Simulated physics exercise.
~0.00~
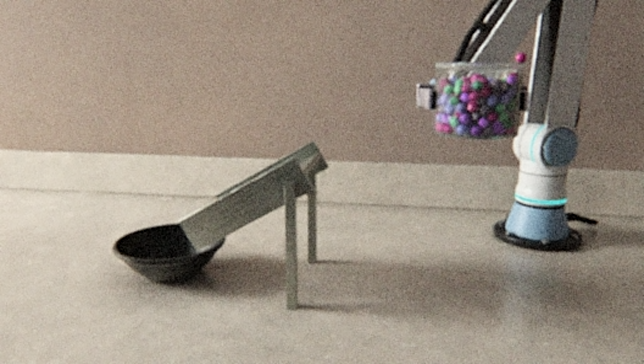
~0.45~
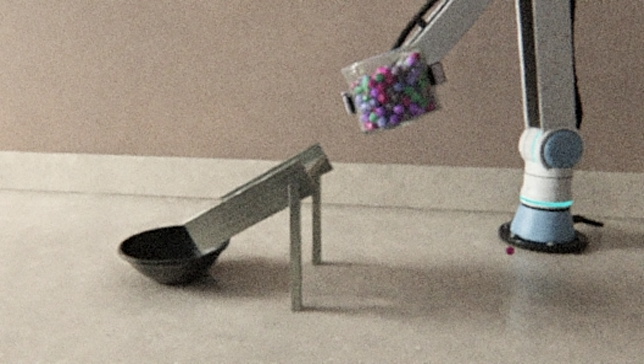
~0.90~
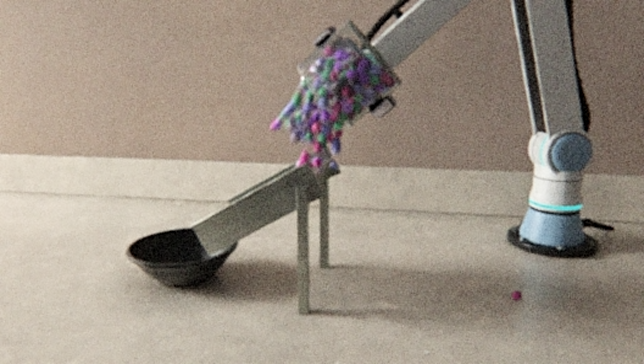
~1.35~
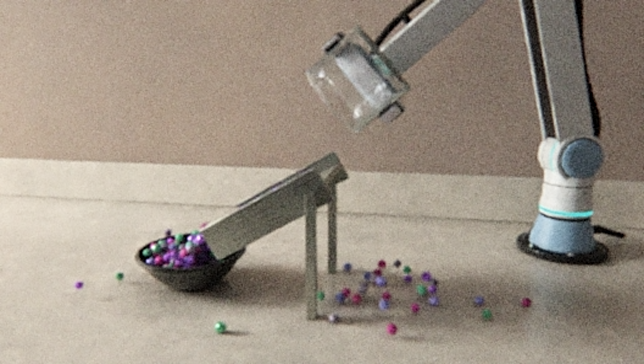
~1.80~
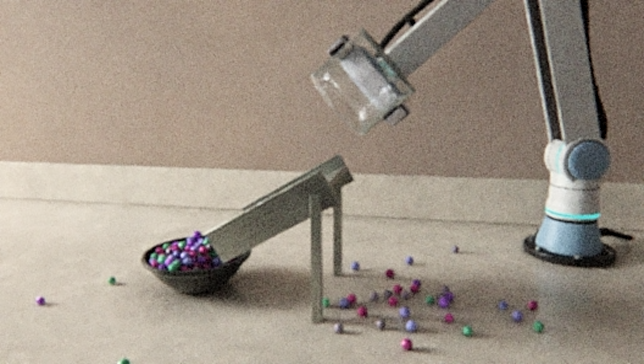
Robot arm tipping a clear beaker of colourful balls onto a sloping chute, most landing in a black bowl, others scattering around.
